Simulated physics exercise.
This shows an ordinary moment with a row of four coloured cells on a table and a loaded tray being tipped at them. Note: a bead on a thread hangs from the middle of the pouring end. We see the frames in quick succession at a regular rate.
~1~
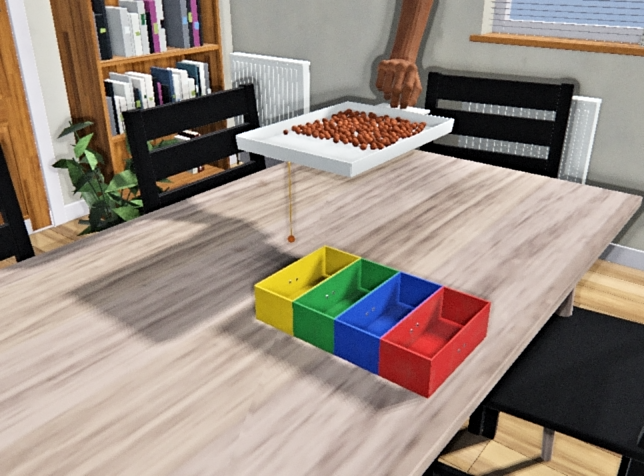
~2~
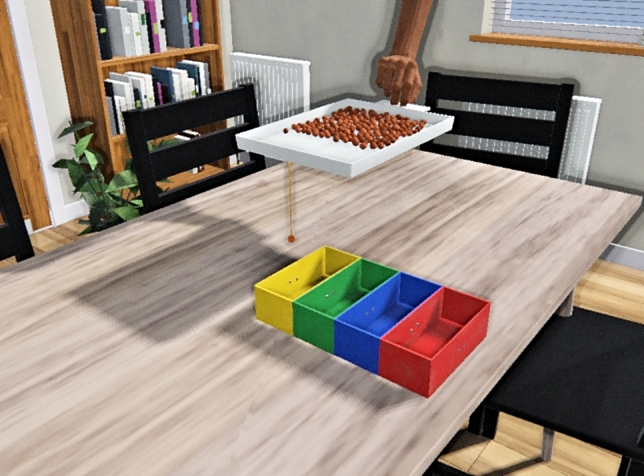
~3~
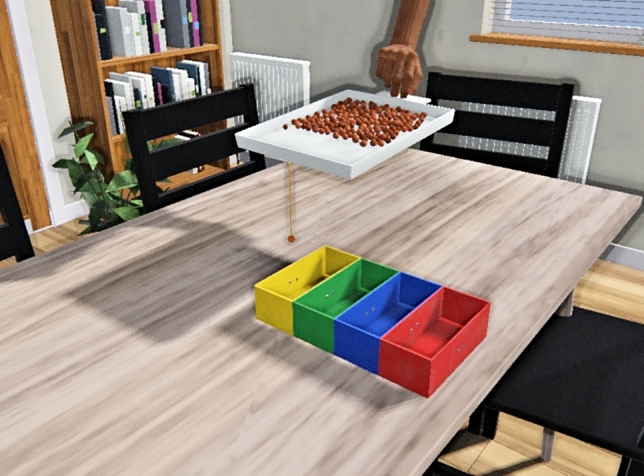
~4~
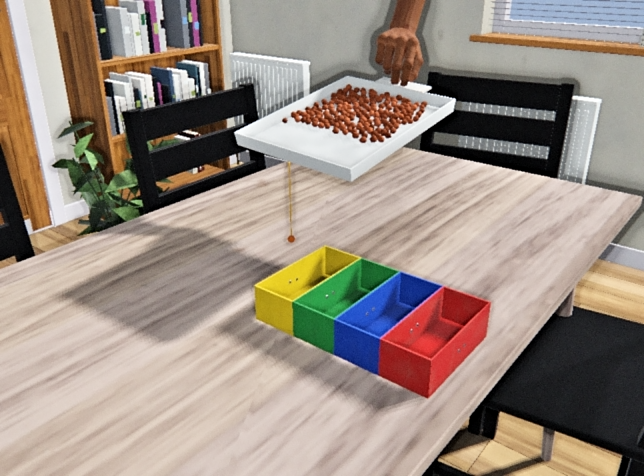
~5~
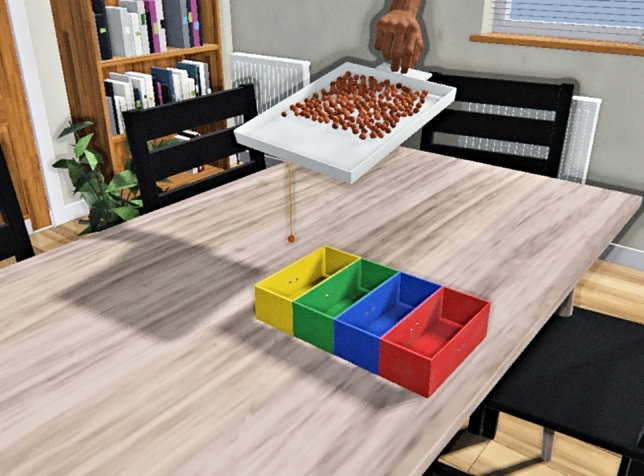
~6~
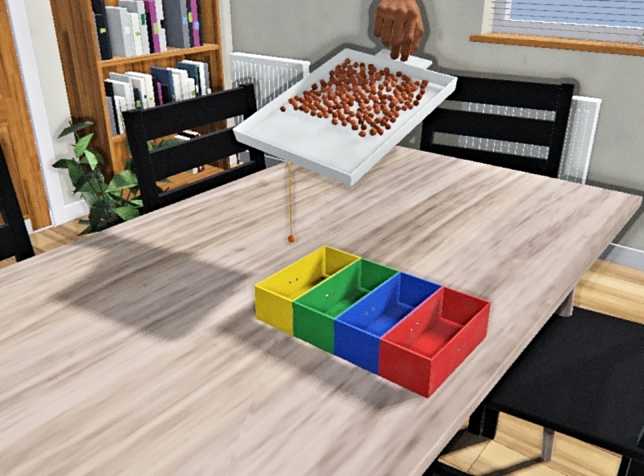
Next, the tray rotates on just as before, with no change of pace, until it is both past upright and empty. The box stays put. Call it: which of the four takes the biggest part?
The yellow compartment.
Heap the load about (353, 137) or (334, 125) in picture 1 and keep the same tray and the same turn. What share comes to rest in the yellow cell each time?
The first start yields 50 per cent, the second 50 per cent.
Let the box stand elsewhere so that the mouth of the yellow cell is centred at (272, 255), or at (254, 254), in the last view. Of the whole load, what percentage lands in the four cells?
It would be roughly 100 per cent for the first and roughly 100 per cent for the second.
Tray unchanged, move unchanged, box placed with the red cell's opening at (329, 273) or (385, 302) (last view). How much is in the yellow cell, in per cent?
About 0 and 10 per cent respectively.
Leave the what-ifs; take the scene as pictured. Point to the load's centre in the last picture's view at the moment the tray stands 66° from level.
Roughly at (331, 155).
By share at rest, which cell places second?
The second spot goes to that green cell.
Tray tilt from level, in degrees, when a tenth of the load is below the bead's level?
Approx. 70° from level.
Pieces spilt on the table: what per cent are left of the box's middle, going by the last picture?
I reckon around 100 per cent.
Soon after the last picture, tray tipped steeply; most on the tray; a stray few in the yellow cell; a stray few in the green cell; a small part falling or outside the box.
A little later, tray tipped past a quarter turn; about half on the tray; about a quarter in the yellow cell; a small part in the green cell; a stray few in the blue cell; about a quarter falling or outside the box.
Later still, tray tipped past a quarter turn; about half in the yellow cell; about a third in the green cell; a stray few in the blue cell; a small part falling or outside the box.
At rest, tray tipped past a quarter turn; about half in the yellow cell; about a third in the green cell; a stray few in the blue cell; none in the red cell; a small part outside the box.
